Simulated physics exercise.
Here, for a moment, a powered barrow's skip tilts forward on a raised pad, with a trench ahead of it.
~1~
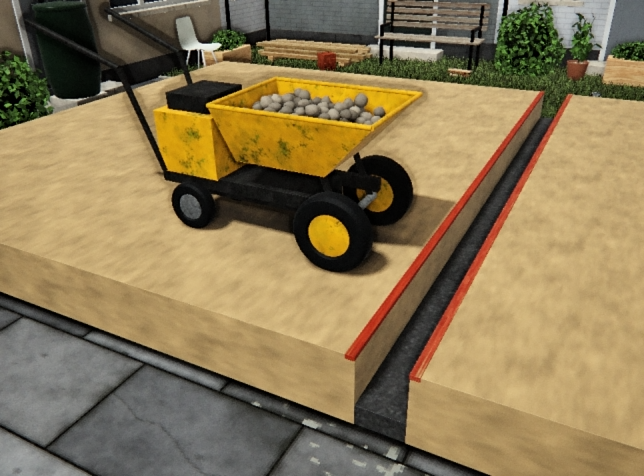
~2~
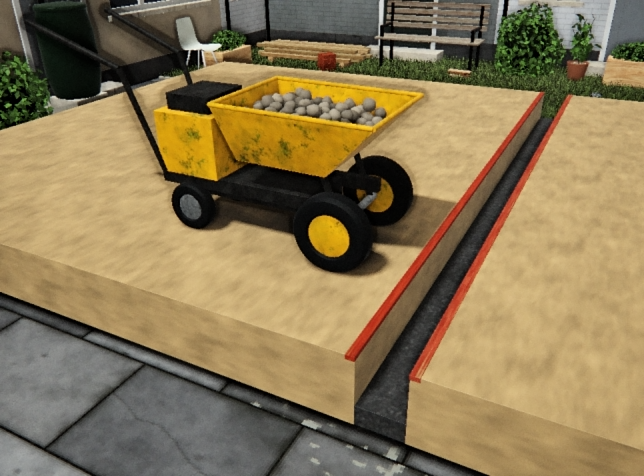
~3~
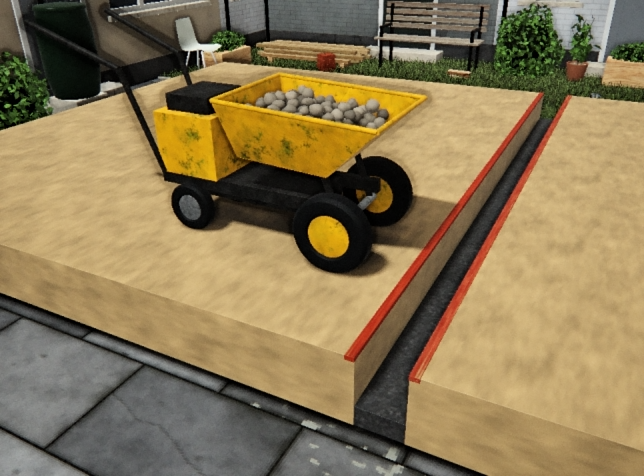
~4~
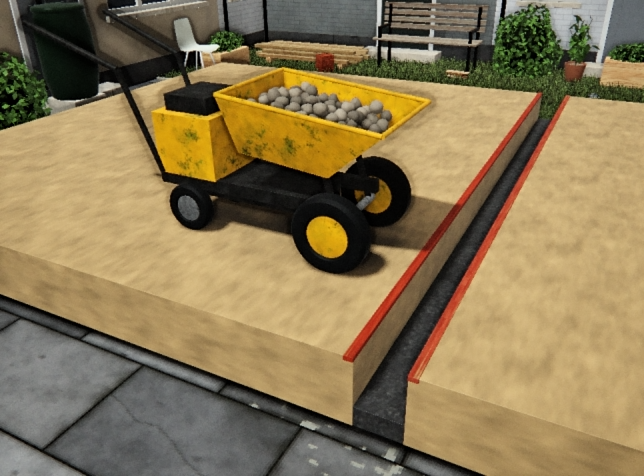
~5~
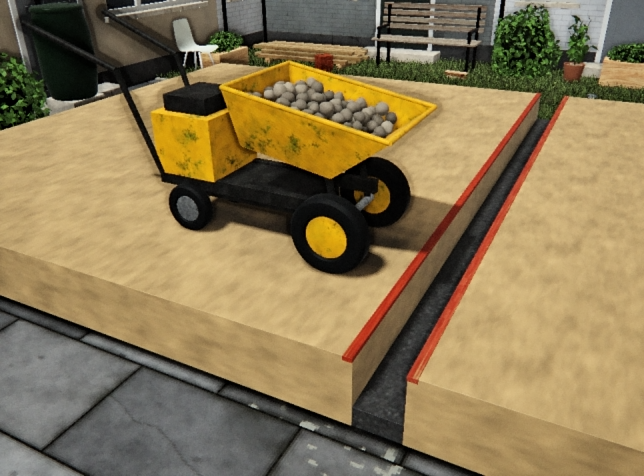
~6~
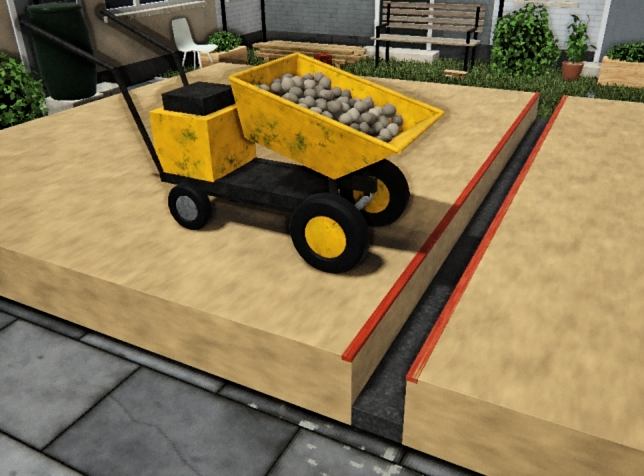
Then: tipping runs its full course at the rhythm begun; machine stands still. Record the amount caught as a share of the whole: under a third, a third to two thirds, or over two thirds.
Recorded share caught: Under a third.
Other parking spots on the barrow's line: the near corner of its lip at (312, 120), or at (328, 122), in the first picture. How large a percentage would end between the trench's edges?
90 %, then 80 %.
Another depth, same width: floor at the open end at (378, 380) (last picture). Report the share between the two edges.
The share would be around 0 per cent.
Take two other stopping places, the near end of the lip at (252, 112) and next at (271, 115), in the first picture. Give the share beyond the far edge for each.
First try: Some 0 %; second try: 0 %.
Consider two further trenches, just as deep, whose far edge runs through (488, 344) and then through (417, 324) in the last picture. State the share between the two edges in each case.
In order: Some 80 per cent, then some 0 per cent.
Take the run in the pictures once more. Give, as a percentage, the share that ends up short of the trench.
Share of load: Near 0 %.
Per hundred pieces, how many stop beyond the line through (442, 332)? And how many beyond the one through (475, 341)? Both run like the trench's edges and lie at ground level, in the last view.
The first gives 80 %, the second 60 %.
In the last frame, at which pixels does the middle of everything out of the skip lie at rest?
(524, 277).
Soon after the last picture, skip tipped steeply; all in the skip.
A little later, skip tipped right over; about half in the skip; about half beyond it; a stray few falling.
Later still, skip tipped right over; about a quarter in the skip; a stray few in or heaped over the trench; most beyond it.
At rest, skip tipped right over; about a quarter in the skip; a stray few in or heaped over the trench; most beyond it.
